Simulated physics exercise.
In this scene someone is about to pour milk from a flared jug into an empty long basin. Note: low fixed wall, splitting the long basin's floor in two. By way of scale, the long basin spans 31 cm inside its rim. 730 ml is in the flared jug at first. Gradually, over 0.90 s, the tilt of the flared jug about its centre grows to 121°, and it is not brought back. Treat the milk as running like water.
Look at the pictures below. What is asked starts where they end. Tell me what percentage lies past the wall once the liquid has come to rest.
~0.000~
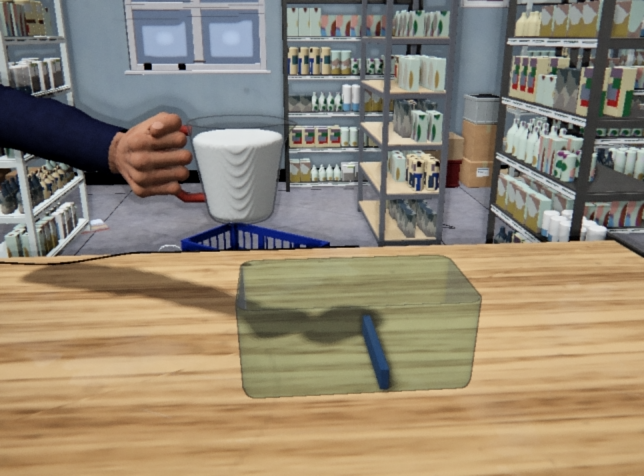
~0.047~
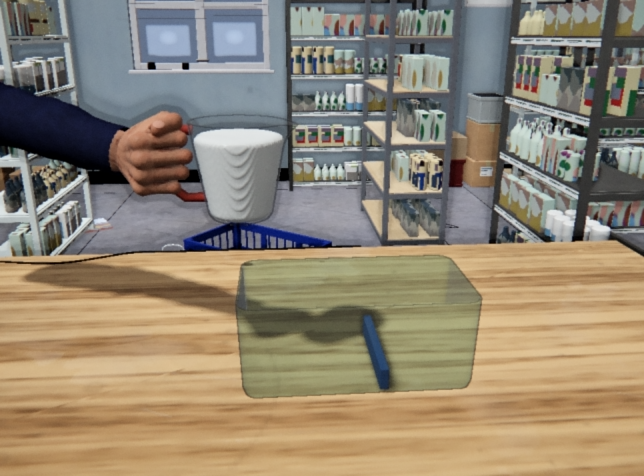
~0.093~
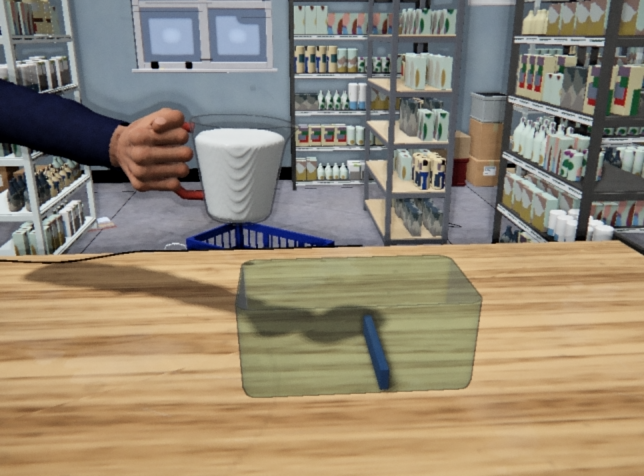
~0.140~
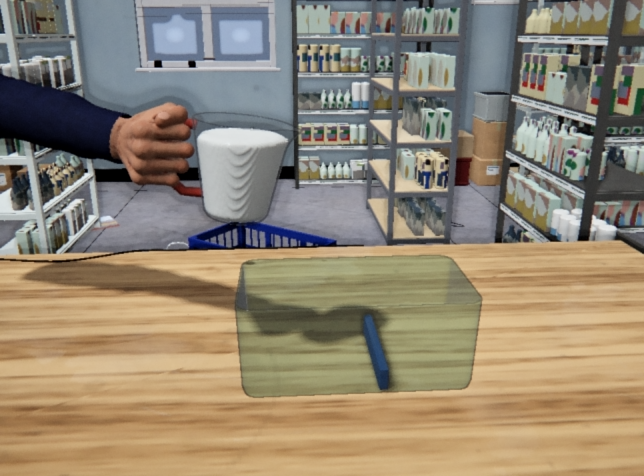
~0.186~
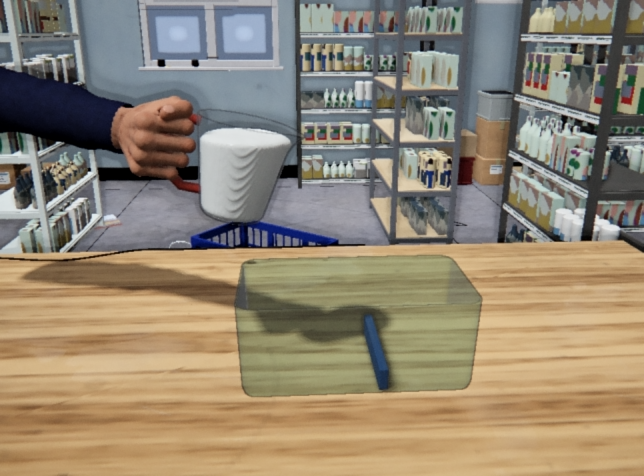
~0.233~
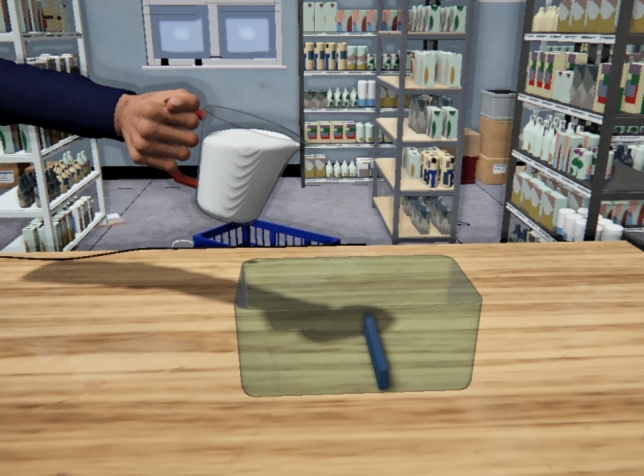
Some 18 per cent.
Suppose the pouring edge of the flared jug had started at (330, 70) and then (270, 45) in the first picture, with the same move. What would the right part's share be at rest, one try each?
The first try gives 55 percent and the second 15 percent.
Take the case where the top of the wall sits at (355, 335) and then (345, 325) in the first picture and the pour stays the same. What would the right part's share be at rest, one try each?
35 per cent first, 45 per cent second.
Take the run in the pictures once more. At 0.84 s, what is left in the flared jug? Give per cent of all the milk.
3 %.
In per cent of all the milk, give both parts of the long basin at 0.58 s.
Lab note: Left near 14, right near 2.
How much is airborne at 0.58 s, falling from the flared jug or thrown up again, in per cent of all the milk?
Near 28 per cent at that time.
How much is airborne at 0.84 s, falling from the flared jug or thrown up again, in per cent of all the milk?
Estimate: Around 10 per cent.
Then, 0.58 s in, the tilt is 88° and 55 per cent is still to pour, 14 is left of the wall and 2 right of it.
Then, 0.84 s in, the tilt is 120° and 3 per cent is still to pour, 77 is left of the wall and 9 right of it.
Then, 1.11 s in, the tilt is 121° and 0 per cent is still to pour, 79 is left of the wall and 17 right of it.
Then, 1.40 s in, the tilt is 121° and 0 per cent is still to pour, 78 is left of the wall and 18 right of it.
Finally, 78 per cent lies left of the wall, 18 right of it and 4 outside.
